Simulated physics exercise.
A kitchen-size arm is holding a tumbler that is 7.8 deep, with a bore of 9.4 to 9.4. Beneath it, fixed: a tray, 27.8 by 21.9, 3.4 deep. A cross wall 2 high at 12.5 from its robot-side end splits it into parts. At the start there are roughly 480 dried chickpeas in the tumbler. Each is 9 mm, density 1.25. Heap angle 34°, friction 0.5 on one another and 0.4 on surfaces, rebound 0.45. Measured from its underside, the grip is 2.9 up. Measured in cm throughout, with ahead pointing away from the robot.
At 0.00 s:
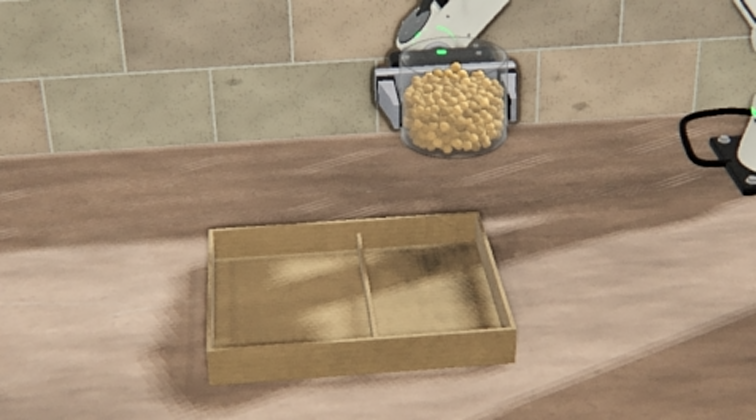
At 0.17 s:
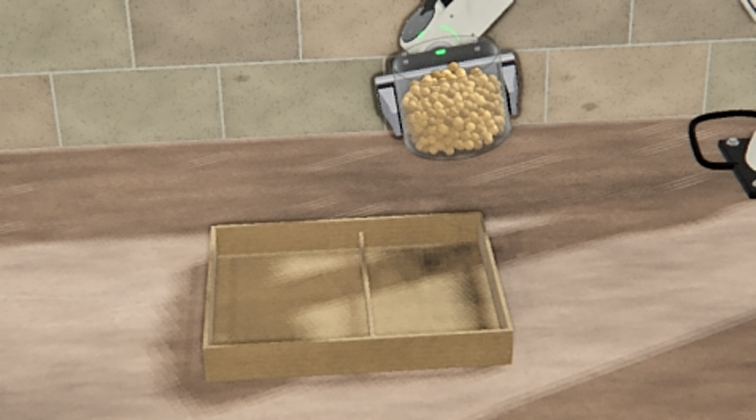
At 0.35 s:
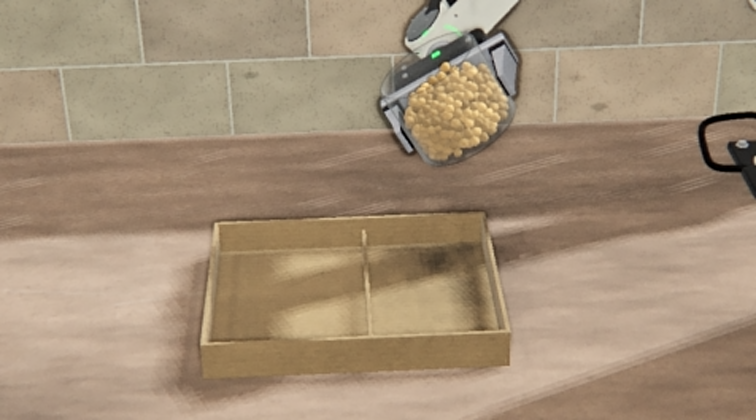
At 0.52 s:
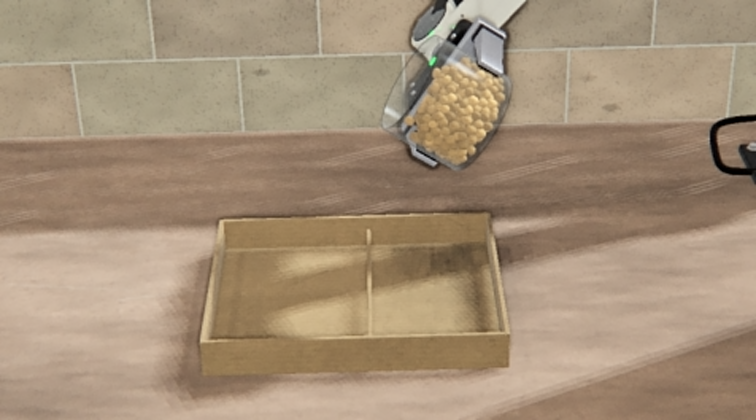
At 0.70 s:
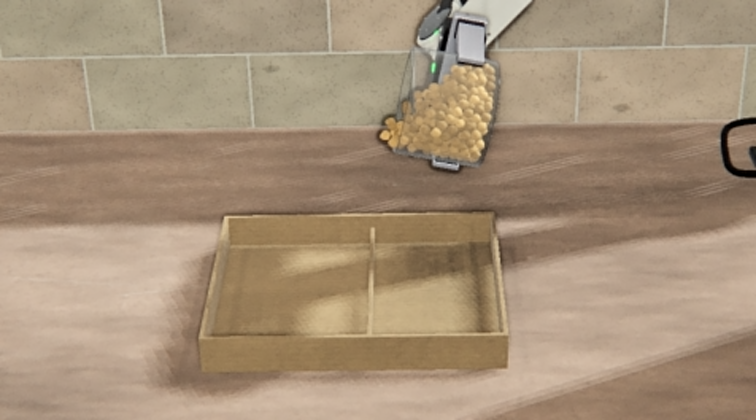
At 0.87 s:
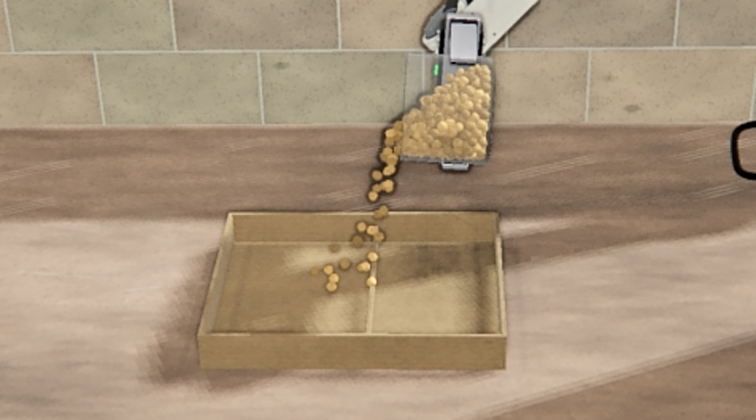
A robot arm tilts a clear tumbler leftward, and chickpeas tumble into a divided tray.
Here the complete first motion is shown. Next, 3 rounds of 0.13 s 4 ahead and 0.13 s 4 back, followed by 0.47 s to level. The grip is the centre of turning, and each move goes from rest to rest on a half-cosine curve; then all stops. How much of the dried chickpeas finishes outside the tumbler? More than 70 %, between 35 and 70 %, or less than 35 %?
More than 70 %.
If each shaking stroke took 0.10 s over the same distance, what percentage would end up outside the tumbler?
Then about 95 per cent.
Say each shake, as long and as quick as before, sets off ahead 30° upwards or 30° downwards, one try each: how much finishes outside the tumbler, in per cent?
You'd get some 90 per cent with the first setting and some 75 per cent with the second.
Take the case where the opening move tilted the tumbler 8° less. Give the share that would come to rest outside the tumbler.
I'd put it close to 70 per cent.
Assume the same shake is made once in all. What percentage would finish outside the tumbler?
I'd expect close to 60 per cent then.
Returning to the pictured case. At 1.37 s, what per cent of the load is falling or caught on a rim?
12 %.
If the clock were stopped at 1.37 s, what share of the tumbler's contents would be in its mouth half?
I'd guess about 80 percent of it.
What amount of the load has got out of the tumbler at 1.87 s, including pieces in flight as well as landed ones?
Share out so far: Near 85 %.
By 1.37 s, tilted 86° forward, highest piece 20 above the table; 250 in the far-side part, 138 in the tumbler, 31 in the robot-side part, 1 on the table or floor, 58 in flight or on a rim.
By 1.87 s, tilted 47° forward, highest piece 21 above the table; 351 in the far-side part, 65 in the robot-side part, 60 in the tumbler, 2 on the table or floor.
By 2.32 s, level, highest piece 23 above the table; 351 in the far-side part, 65 in the robot-side part, 60 in the tumbler, 2 on the table or floor.
By 3.37 s, level, highest piece 23 above the table; 351 in the far-side part, 65 in the robot-side part, 60 in the tumbler, 2 on the table or floor.
Final count, 351 in the far-side part, 65 in the robot-side part, 60 in the tumbler, 2 on the table or floor. That is 87 % outside the tumbler.
